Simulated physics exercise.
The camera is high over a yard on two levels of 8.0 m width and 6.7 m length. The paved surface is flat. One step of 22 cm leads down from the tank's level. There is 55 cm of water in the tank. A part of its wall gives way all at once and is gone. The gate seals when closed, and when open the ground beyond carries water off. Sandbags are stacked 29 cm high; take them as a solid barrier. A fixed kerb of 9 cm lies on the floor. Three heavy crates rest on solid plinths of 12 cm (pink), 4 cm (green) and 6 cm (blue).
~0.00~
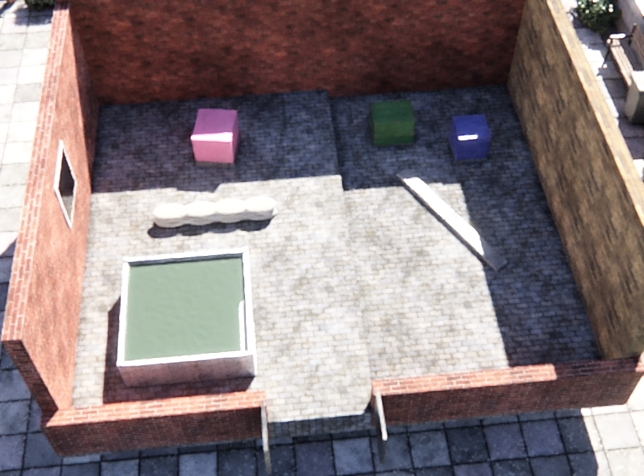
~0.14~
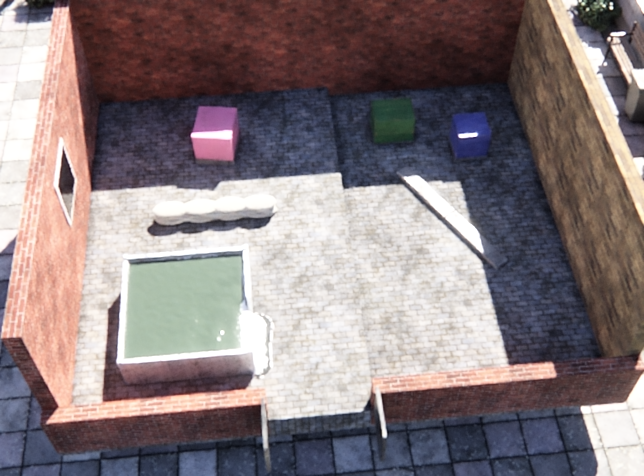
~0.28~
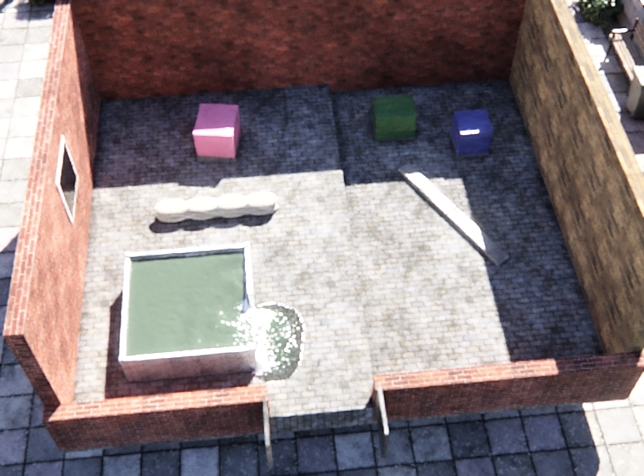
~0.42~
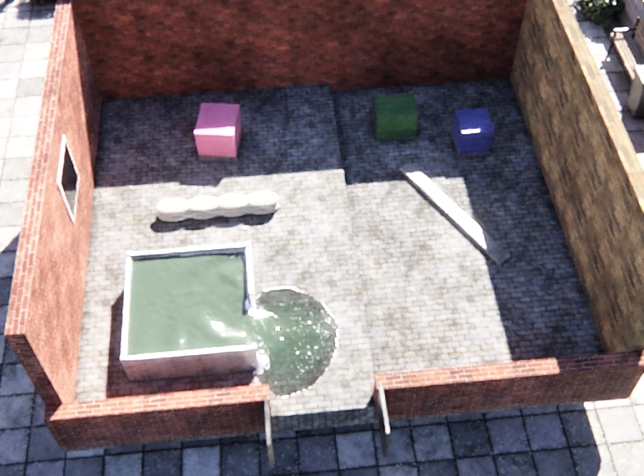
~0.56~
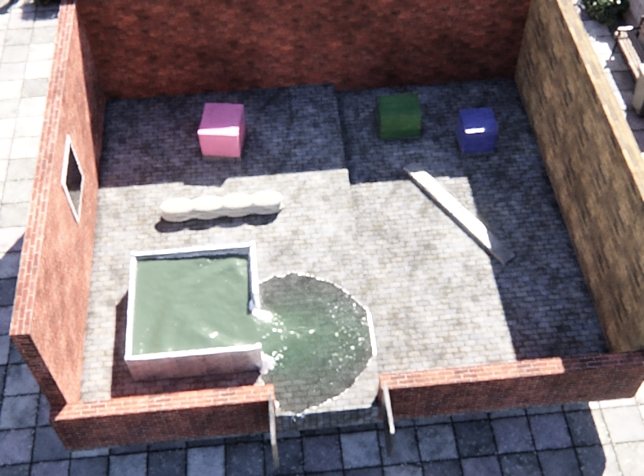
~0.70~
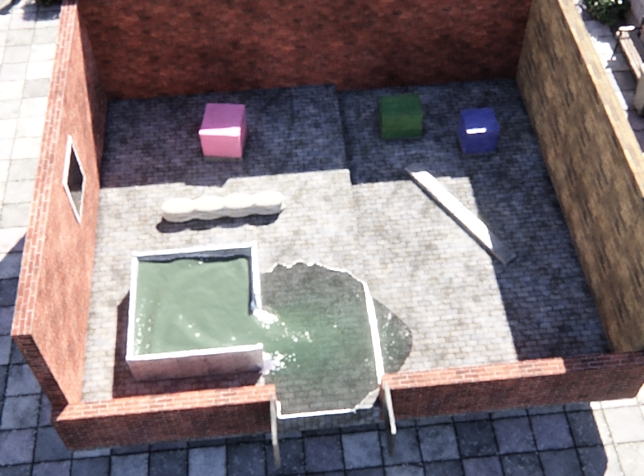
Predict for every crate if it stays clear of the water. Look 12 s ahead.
One by one: The pink crate stays dry; the green crate is soaked; the blue crate is wetted.
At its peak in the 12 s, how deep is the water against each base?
In cm: Pink 0, green 9, blue 10.
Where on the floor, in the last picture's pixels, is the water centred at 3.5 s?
Near (345, 311).
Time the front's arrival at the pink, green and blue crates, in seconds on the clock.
Arrival: Pink not within the 12 s, green 4.5 s, blue 4.5 s.
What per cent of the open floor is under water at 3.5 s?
Near 30 per cent is wet.
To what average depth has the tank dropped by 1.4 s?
About 39 cm.
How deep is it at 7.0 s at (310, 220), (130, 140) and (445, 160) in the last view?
About 0, 0 and 4 cm.
After 1.4 s water covers 20 % of the floor and is deepest (27 cm) near (276, 347); pink plinth not reached, green plinth not reached, blue plinth not reached.
After 2.2 s water covers 30 % of the floor and is deepest (20 cm) near (276, 347); pink plinth not reached, green plinth not reached, blue plinth not reached.
After 3.5 s water covers 30 % of the floor and is deepest (22 cm) near (604, 377); pink plinth not reached, green plinth not reached, blue plinth not reached.
After 7.0 s water covers 45 % of the floor and is deepest (10 cm) near (604, 377); pink plinth not reached, green plinth reached, blue plinth reached.
After 12.0 s water covers 50 % of the floor and is deepest (9 cm) near (383, 115); highest at the pink plinth 0 cm, highest at the green plinth 9 cm, highest at the blue plinth 10 cm.
